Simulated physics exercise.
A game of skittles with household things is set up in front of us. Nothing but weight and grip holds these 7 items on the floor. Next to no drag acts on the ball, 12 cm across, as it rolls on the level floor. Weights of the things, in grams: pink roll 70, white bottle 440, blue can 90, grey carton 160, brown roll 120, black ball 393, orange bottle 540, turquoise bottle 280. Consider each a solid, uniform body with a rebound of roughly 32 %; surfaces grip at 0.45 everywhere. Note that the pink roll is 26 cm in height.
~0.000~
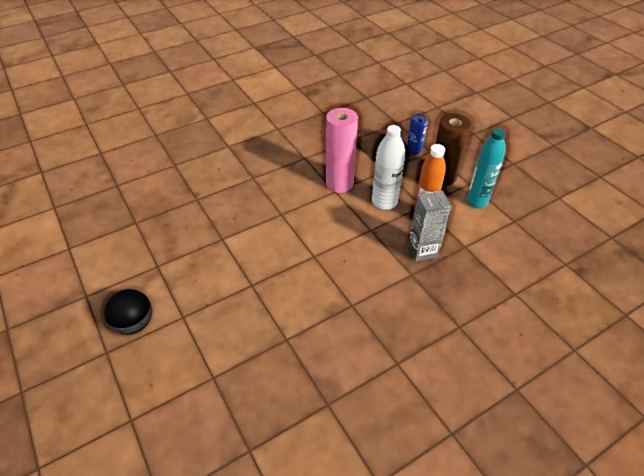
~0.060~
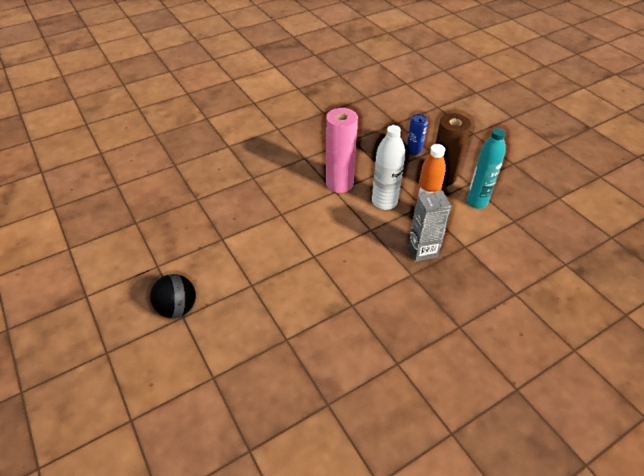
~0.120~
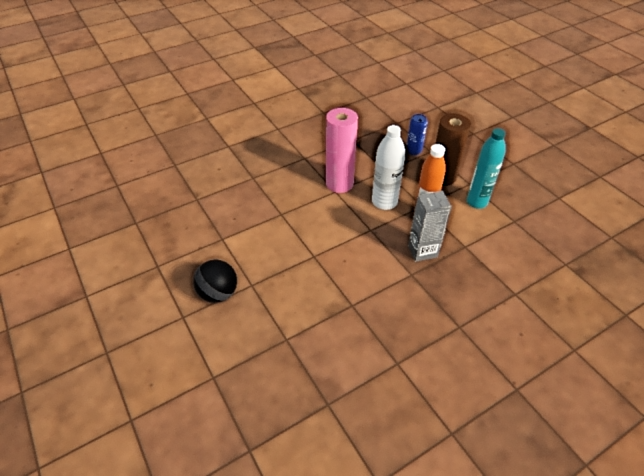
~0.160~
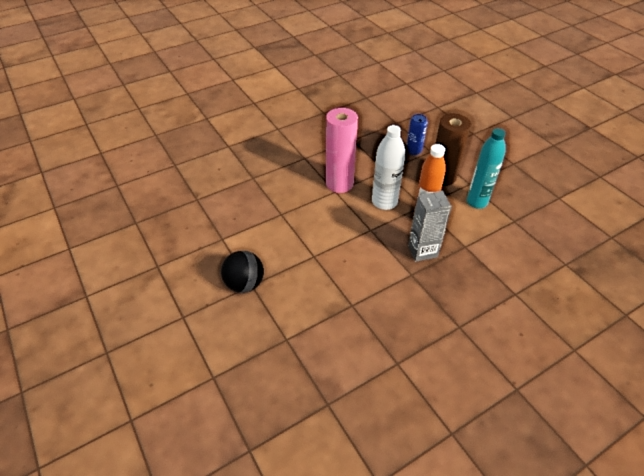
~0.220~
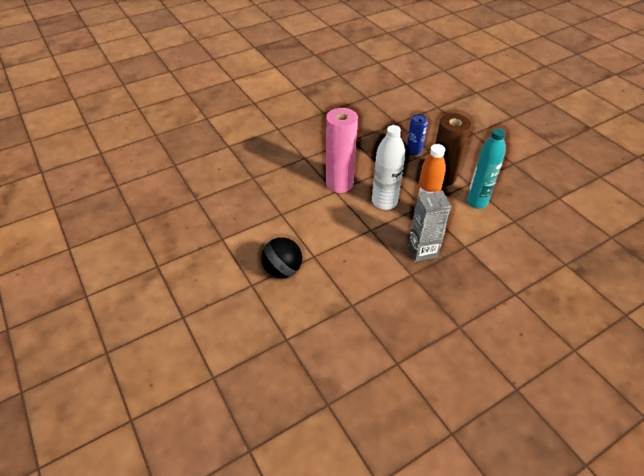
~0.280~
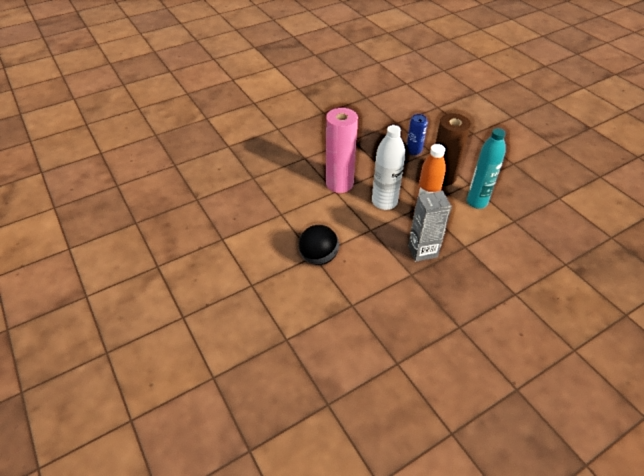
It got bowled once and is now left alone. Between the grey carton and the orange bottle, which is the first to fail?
It is the latter one.
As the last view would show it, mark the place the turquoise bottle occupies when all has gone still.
Look near (531, 185) and you'll find it.
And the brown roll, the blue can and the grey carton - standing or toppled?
Well, the brown roll holds steady, the blue can holds steady, and the grey carton holds steady.
By 0.58 s, ball 87 cm along; black ball near (426, 214); orange bottle tilted 9° near (455, 172).
By 0.98 s, ball 104 cm along; black ball near (488, 211); orange bottle on its side near (474, 172); turquoise bottle tilted 28°.
By 1.48 s, ball 127 cm along; black ball near (562, 208); orange bottle on its side near (474, 172); turquoise bottle on its side.
By 2.48 s, ball 171 cm along; orange bottle on its side near (474, 172); turquoise bottle on its side.
When it is over (3.0 s), lying over on the floor, orange bottle and turquoise bottle; the other 5 within 8 cm of the start. End places, in pixels of the last picture, grey carton near (428, 228), orange bottle near (474, 172). Grey carton was never lost; orange bottle went at 0.74 s.
